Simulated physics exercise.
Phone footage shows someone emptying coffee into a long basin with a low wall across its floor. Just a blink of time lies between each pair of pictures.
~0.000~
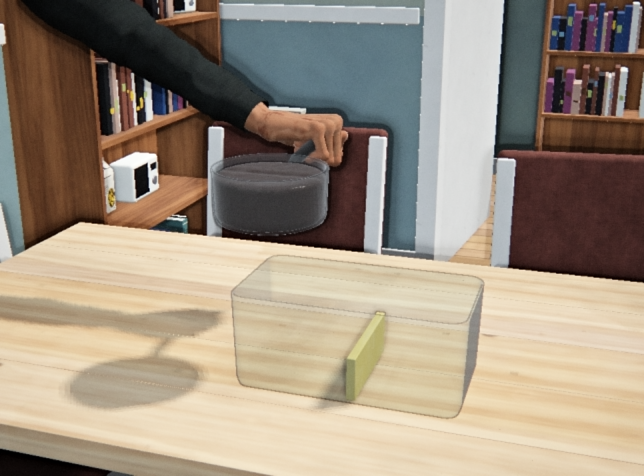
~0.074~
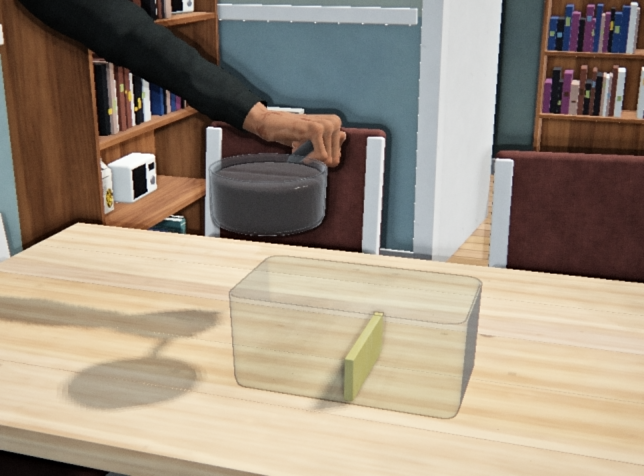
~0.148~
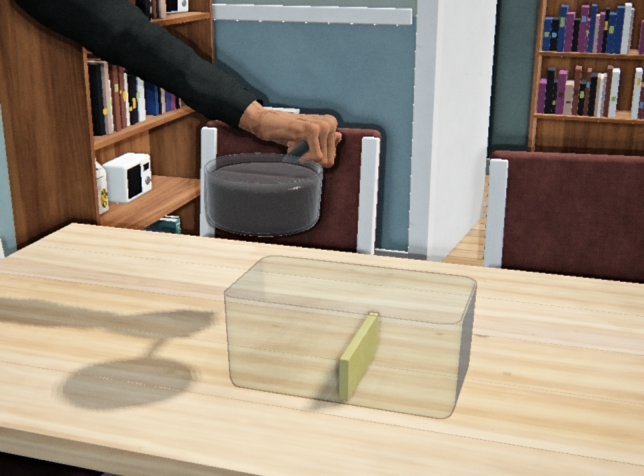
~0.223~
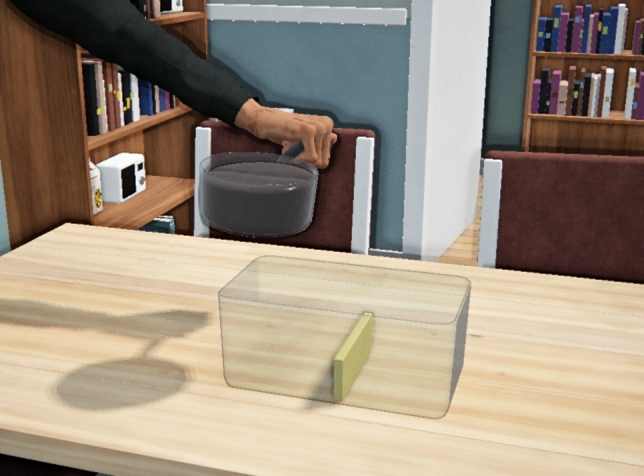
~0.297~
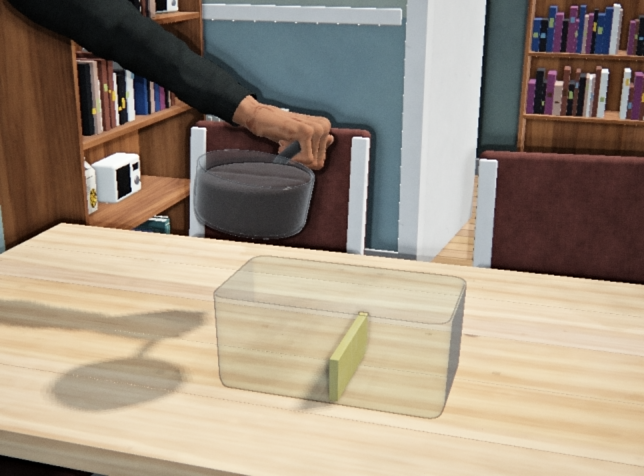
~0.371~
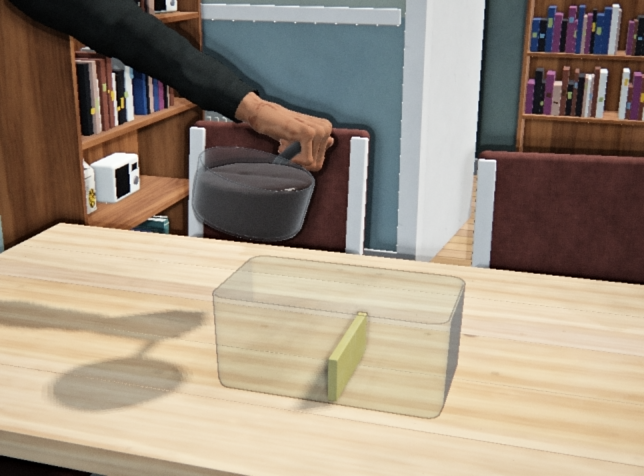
A hand holds a dark round pan beside a clear basin and gradually tilts it rightward.
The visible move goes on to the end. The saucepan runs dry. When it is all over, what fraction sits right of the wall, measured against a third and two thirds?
It finishes at between a third and two thirds.
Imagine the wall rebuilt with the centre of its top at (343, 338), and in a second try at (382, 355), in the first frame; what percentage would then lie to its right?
Estimated: 80 % first, 45 % second.
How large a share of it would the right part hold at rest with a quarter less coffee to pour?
I'd say roughly 45 percent.
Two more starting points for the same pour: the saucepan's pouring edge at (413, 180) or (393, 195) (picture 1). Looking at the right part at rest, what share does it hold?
It comes out at around 90 percent and then around 95 percent.
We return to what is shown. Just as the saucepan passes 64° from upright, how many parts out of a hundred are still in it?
Around 45 in a hundred.
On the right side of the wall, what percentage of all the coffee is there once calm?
Share approx. 60 per cent.
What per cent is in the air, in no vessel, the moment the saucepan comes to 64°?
Roughly 25 %.
A moment on, the saucepan is tipped part way and 43 per cent is still to pour, 5 is left of the wall and 26 right of it.
Next, the saucepan is tipped on its side and 7 per cent is still to pour, 29 is left of the wall and 59 right of it.
Then the saucepan is tipped right over and 0 per cent is still to pour, 40 is left of the wall and 60 right of it.
Later the saucepan is tipped right over and 0 per cent is still to pour, 40 is left of the wall and 60 right of it.
Finally, 40 per cent lies left of the wall, 60 right of it and 0 outside.
